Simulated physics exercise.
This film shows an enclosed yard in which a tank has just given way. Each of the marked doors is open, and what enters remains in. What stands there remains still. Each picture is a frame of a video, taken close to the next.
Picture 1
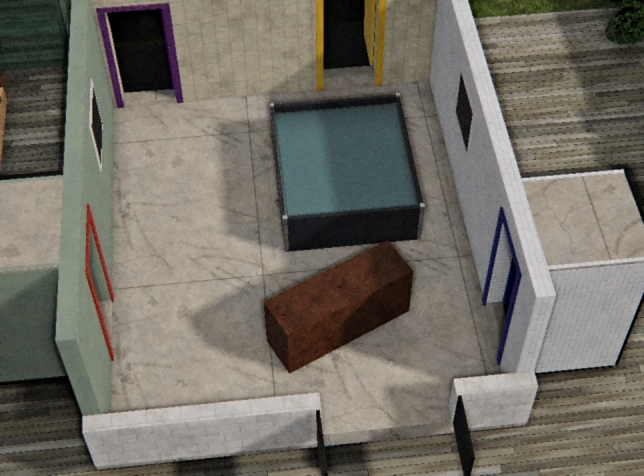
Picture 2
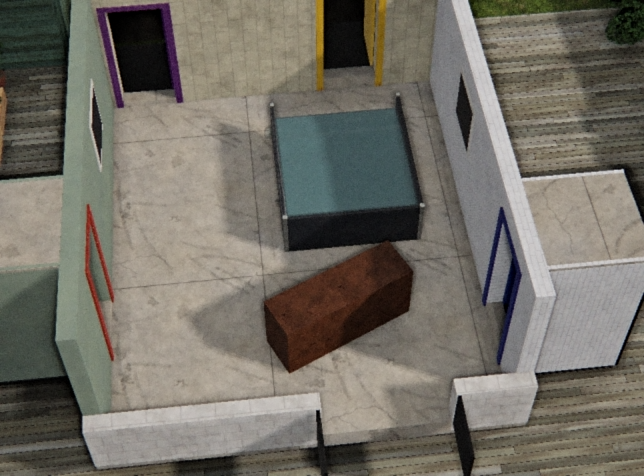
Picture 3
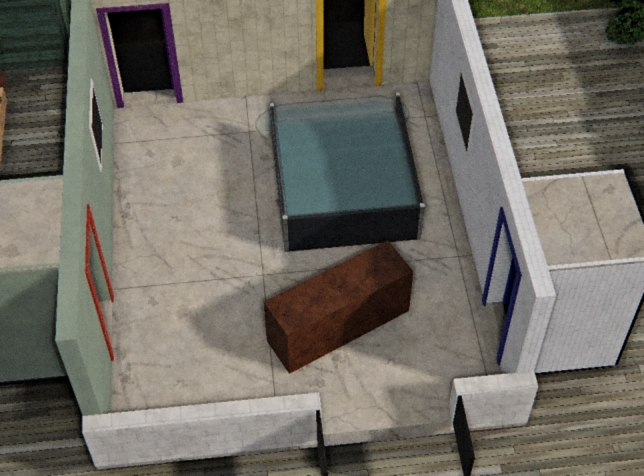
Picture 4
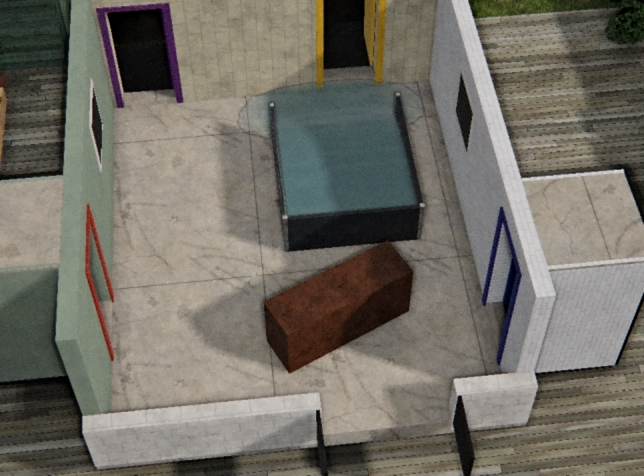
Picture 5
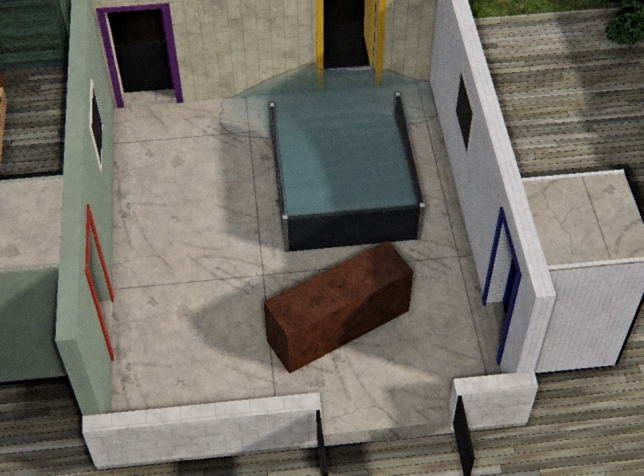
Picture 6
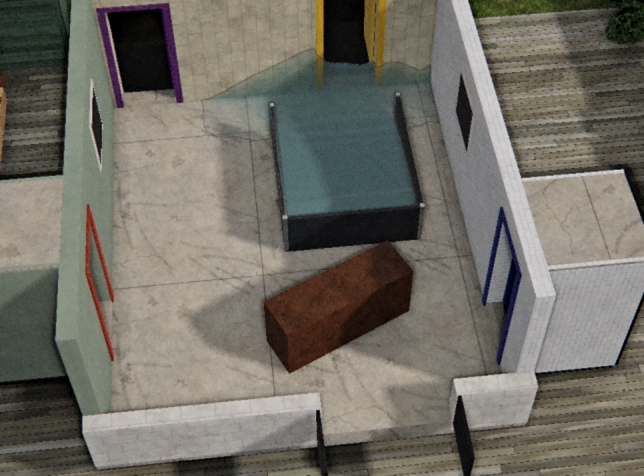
In the video, a tank of blue-green water stands behind a reddish-brown block in a walled yard; its far side opens and water pours out, spreading across the floor to the back wall around the yellow-framed doorway.
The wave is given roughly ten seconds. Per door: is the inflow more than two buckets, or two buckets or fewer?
Red door - two or fewer; blue door - two or fewer; purple door - more than two; yellow door - more than two.
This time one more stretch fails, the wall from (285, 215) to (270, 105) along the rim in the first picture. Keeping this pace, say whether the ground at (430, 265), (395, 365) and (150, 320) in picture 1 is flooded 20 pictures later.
Point by point: Untouched, untouched and swamped.
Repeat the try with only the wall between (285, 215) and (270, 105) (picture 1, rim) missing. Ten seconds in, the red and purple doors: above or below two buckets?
The red door ends up above and the purple door ends up above.
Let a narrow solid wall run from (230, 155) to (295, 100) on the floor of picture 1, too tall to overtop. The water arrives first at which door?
The yellow door.
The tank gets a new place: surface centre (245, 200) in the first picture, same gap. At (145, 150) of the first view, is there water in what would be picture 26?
Soaked there.
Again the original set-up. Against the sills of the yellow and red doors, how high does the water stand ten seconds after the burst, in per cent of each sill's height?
The first sits near 40 in a hundred and the second near 160 in a hundred.
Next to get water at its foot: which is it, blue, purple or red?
My pick for first is the one in purple.
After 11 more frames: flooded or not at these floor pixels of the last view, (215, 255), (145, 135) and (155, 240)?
The three points read clear, soaked through and clear.
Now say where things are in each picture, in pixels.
Still water in the tank at (344, 157), in the first picture.
The front is at a hidden place, out from the gap on the tank's far side, in the second picture.
Water pours out on the tank's far side and has run to a hidden place, in the third picture.
The front is at (245, 112), out from the gap on the tank's far side, in the fourth picture.
The front is at (425, 82), out from the gap on the tank's far side, in the fifth picture.
Water pours out on the tank's far side and has run to (209, 100), in the sixth picture.
A moment on, water covers 20 % of the floor; the red door not reached, the blue door not reached, the purple door wet at the sill, nothing in, the yellow door far over two buckets in.
Next, water covers 35 % of the floor; the red door not reached, the blue door not reached, the purple door wet at the sill, nothing in, the yellow door far over two buckets in.
Then, water covers 60 % of the floor; the red door wet at the sill, nothing in, the blue door wet at the sill, nothing in, the purple door over two buckets in, the yellow door far over two buckets in.
Later, water covers 90 % of the floor; the red door wet at the sill, nothing in, the blue door wet at the sill, nothing in, the purple door far over two buckets in, the yellow door far over two buckets in.
In the end, water covers 95 % of the floor; the red door under two buckets in, the blue door under two buckets in, the purple door far over two buckets in, the yellow door far over two buckets in.
